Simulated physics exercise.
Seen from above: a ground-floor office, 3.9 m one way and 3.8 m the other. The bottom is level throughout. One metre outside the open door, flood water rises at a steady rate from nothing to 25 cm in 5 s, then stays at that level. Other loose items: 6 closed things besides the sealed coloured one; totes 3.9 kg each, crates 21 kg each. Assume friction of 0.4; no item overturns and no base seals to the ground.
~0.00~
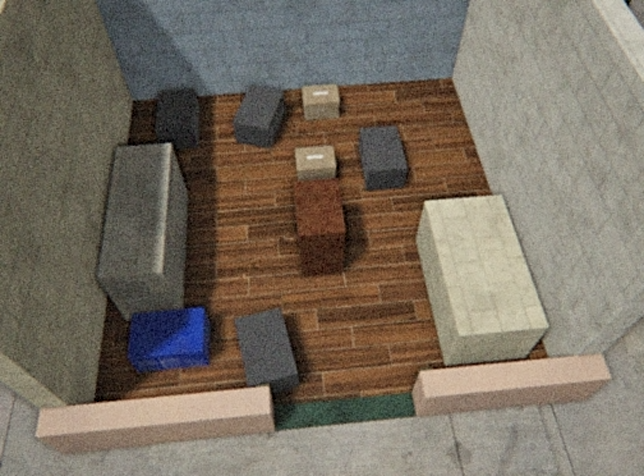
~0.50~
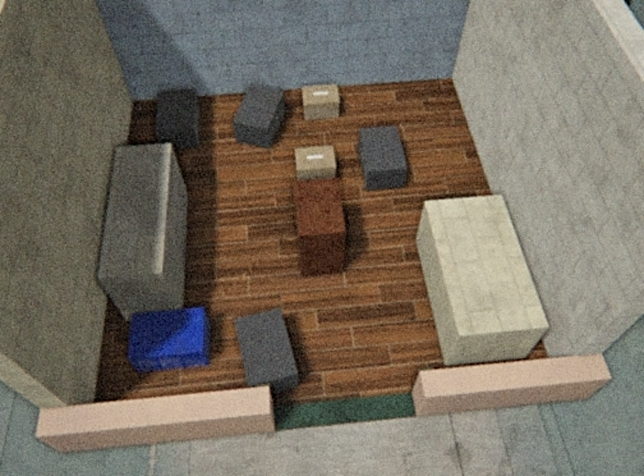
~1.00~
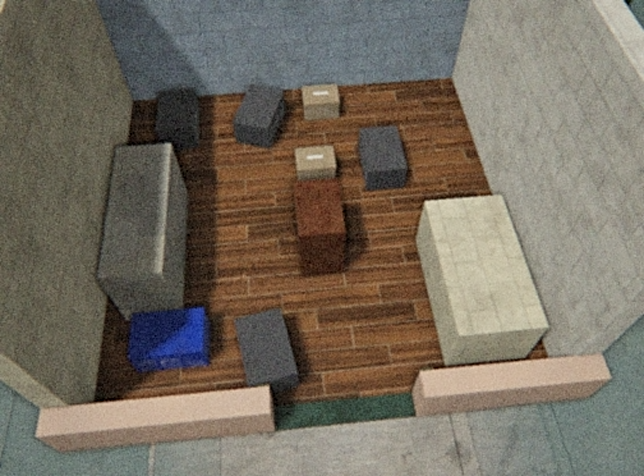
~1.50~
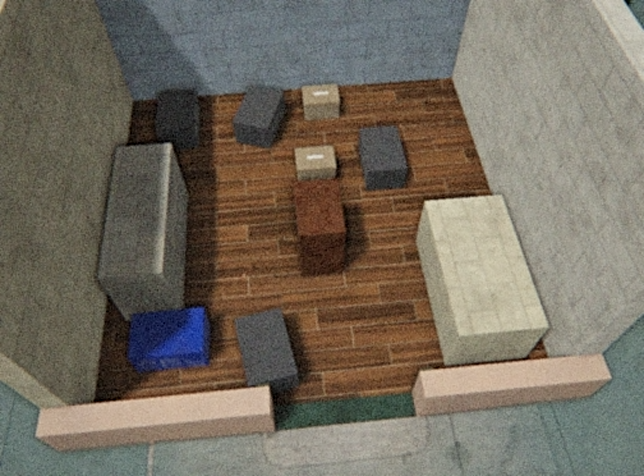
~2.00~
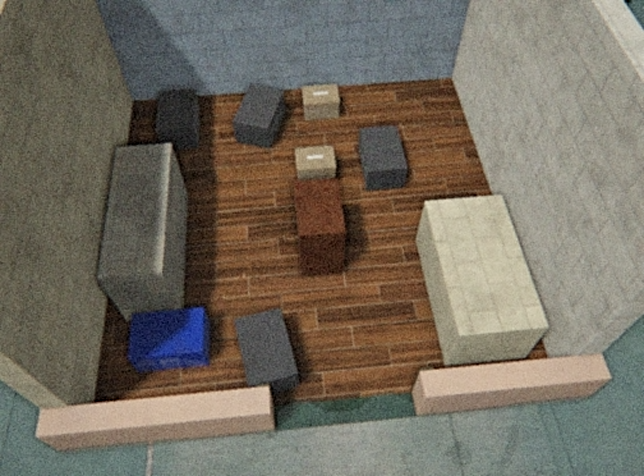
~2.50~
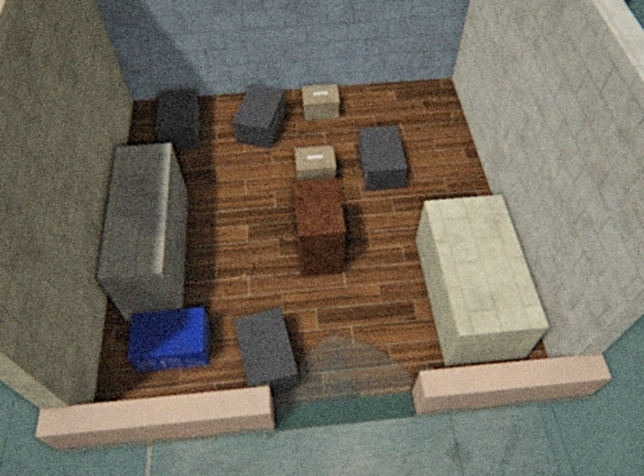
The office's contents stay still as water covers the paving outside, then enters through the doorway.
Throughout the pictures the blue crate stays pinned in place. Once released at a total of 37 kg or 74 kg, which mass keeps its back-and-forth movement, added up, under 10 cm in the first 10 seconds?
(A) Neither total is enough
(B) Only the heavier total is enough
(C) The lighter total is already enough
The answer is C.
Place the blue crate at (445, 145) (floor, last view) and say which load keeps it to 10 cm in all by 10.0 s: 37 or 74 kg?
Here the lighter suffices.
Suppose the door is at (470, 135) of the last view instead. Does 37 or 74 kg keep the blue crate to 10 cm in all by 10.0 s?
Note: The lighter mass keeps it.
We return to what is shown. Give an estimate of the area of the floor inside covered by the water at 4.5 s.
That flooded area is roughly 4.5 m2.
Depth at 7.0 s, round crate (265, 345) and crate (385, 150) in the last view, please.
First roughly 5 cm, second roughly 4 cm.
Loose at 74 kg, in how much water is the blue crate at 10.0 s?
Close to 6 cm deep.
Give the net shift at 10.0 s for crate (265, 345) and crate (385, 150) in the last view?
Respectively 30 and 80 cm.
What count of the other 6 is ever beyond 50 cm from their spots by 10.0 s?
Result: 5.
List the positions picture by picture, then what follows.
In the first frame, the blue crate at (167, 332), on the bottom; water covers 0.0 m2; 0 of 7 have shifted.
In the second frame, the blue crate at (167, 332) rests on the ground; water covers 0.0 m2; 0 of 7 have shifted.
In the third frame, the blue crate at (167, 332), on the bottom; water covers 0.0 m2; 0 of 7 have shifted.
In the fourth frame, the blue crate at (167, 332), on the bottom; 0.0 m2 under water; 0 of 7 have shifted.
In the fifth frame, the blue crate at (167, 332) rests on the ground; water covers 0.0 m2; 0 of 7 have shifted.
In the sixth frame, the blue crate at (167, 332) rests on the ground; water covers 0.4 m2; 0 of 7 have shifted.
After 3.5 s the blue crate would be 0 cm from its start with 37 kg and 0 cm from its start with 74 kg; 0 cm of water round it then.
After 4.5 s the blue crate would be 0 cm from its start with 37 kg and 0 cm from its start with 74 kg; 0 cm of water round it then.
After 7.0 s the blue crate would be 0 cm from its start with 37 kg and 0 cm from its start with 74 kg; 4 cm of water round it then.
After 10.0 s the blue crate would be 0 cm from its start with 37 kg and 0 cm from its start with 74 kg; 6 cm of water round it then.
